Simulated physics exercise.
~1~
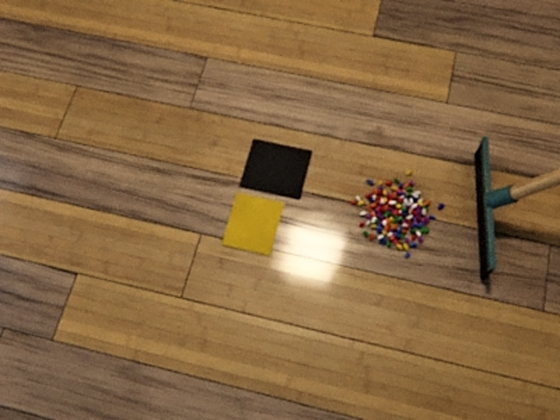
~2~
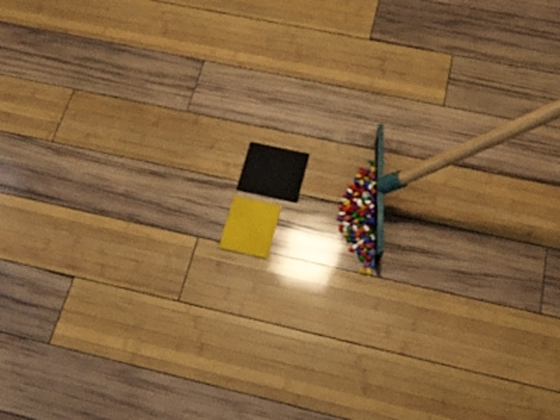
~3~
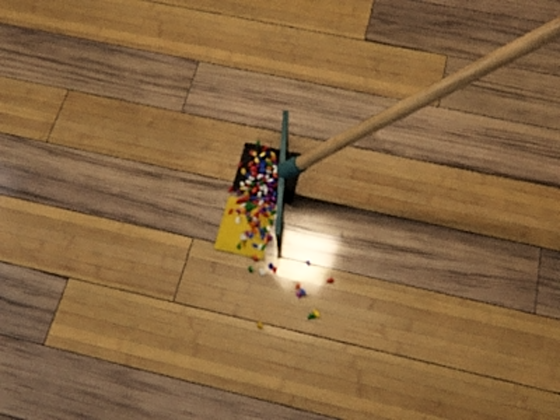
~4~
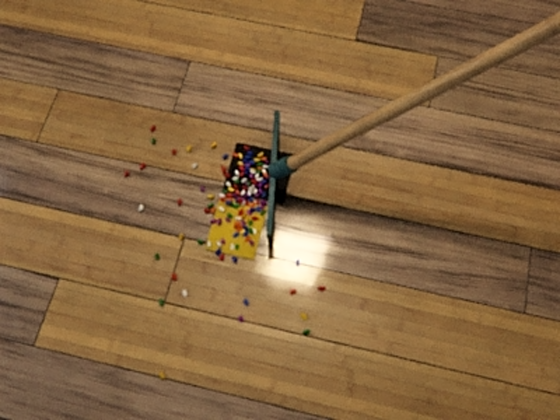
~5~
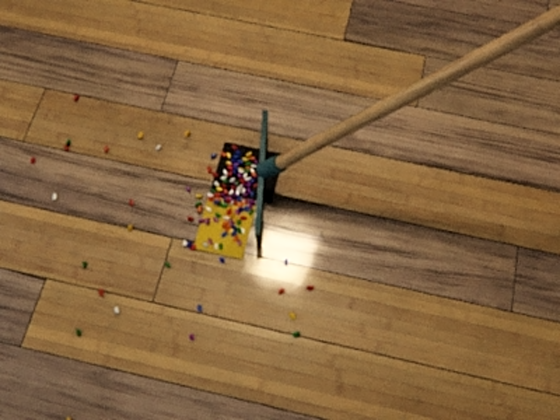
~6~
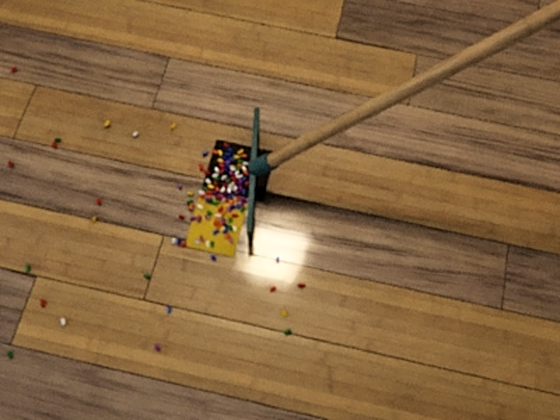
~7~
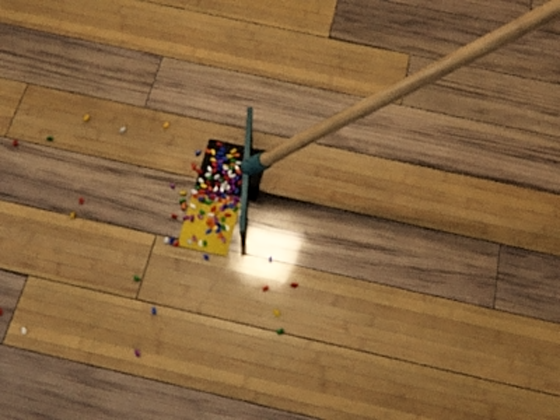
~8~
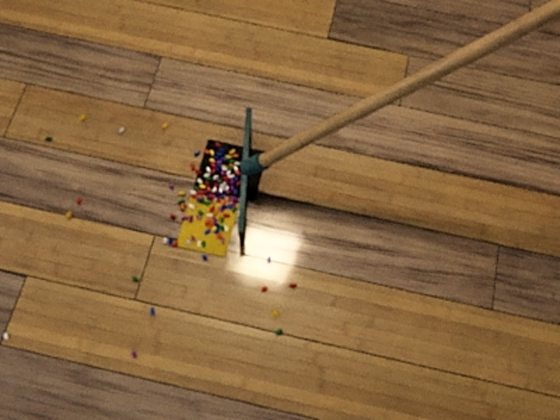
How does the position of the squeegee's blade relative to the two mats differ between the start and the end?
At the start the blade stands well to the right of the mats, on the far side of the pile of colourful pieces. At the end it is much further left, resting by the right edge of the mats.
